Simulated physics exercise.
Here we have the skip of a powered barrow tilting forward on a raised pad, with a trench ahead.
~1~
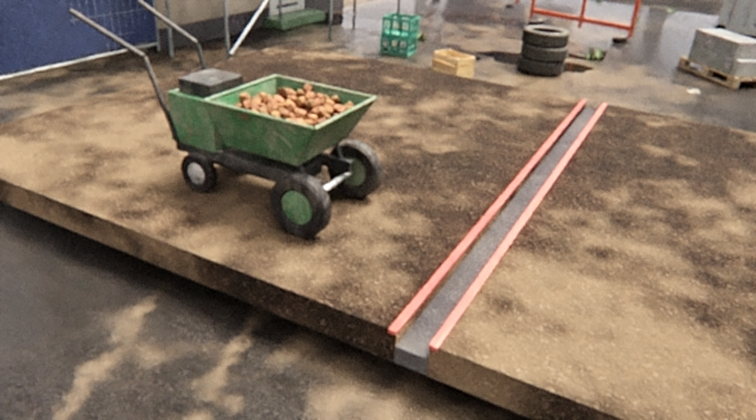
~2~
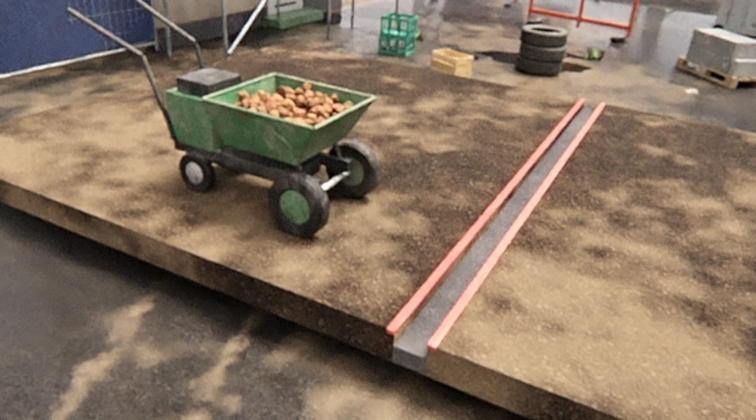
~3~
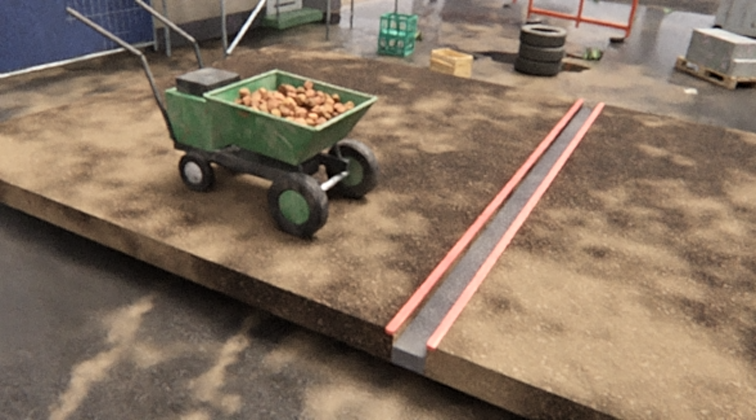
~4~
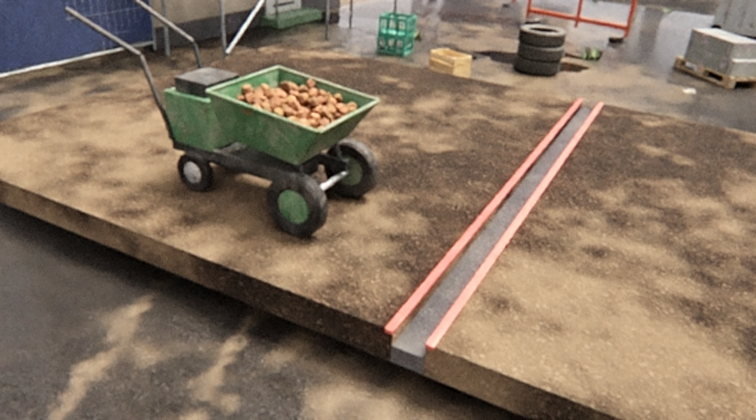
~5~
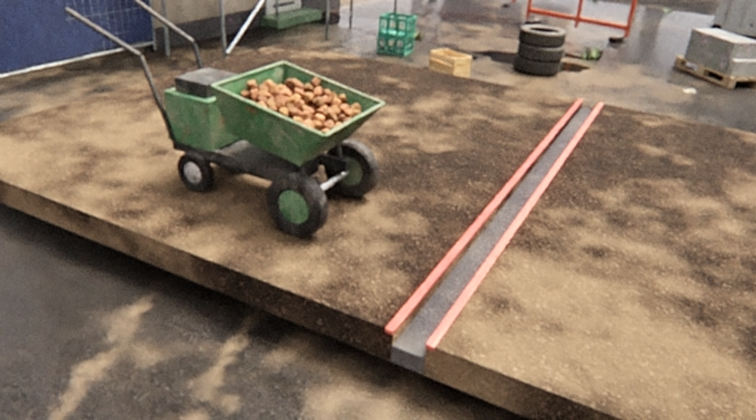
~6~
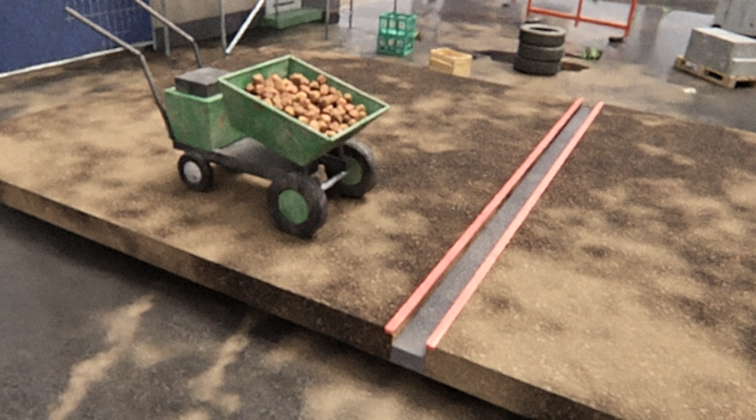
The clip shows a green wheeled barrow loaded with brown lumps on a raised earthen pad, left of a narrow red-edged trench. The barrow stays in place while its skip gradually tilts a little forward to the right, its rear rising.
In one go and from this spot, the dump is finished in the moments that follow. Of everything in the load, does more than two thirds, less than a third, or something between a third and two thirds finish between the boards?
Less than a third does.
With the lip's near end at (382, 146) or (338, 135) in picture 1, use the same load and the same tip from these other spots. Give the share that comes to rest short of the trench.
The first stop gives 0 per cent; the second gives 50 per cent.
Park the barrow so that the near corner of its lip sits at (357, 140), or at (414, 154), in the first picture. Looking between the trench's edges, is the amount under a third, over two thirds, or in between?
Spot one gives one to two thirds, spot two gives below one third.
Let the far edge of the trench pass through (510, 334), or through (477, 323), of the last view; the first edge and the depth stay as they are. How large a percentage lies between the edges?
I'd put it near 30 in a hundred, then near 30 in a hundred.
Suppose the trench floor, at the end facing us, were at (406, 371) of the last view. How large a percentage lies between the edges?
Estimate: Approx. 30 in a hundred.
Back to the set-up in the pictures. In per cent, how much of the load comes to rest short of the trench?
About 70 %.
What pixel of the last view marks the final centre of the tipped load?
At about (434, 240).
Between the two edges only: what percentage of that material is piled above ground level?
It works out at about 30 percent.
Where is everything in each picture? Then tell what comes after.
In the first frame, lip of the skip at (315, 129), level; top of the load at (289, 106), clay clods; first edge of the trench at (417, 301); far edge at (456, 315), the trench under half as wide as the skip, and about half as deep as wide.
In the second frame, lip of the skip at (314, 129), level; top of the load at (288, 105).
In the third frame, lip of the skip at (315, 130), tipped barely; top of the load at (289, 104).
In the fourth frame, lip of the skip at (319, 132), tipped a little; top of the load at (291, 102).
In the fifth frame, lip of the skip at (324, 136), tipped a little; top of the load at (278, 95).
In the sixth frame, lip of the skip at (330, 140), tipped a little; top of the load at (284, 92); first edge of the trench at (414, 300); far edge at (452, 314).
Soon after the last picture, skip tipped steeply; all in the skip.
A little later, skip tipped steeply; most in the skip; a small part short of the trench; a stray few falling.
Later still, skip tipped right over; about a quarter in the skip; about half short of the trench; about a quarter in or heaped over the trench; a stray few beyond it.
By the end, skip tipped right over; a stray few in the skip; about two thirds short of the trench; about a quarter in or heaped over the trench; a stray few beyond it.
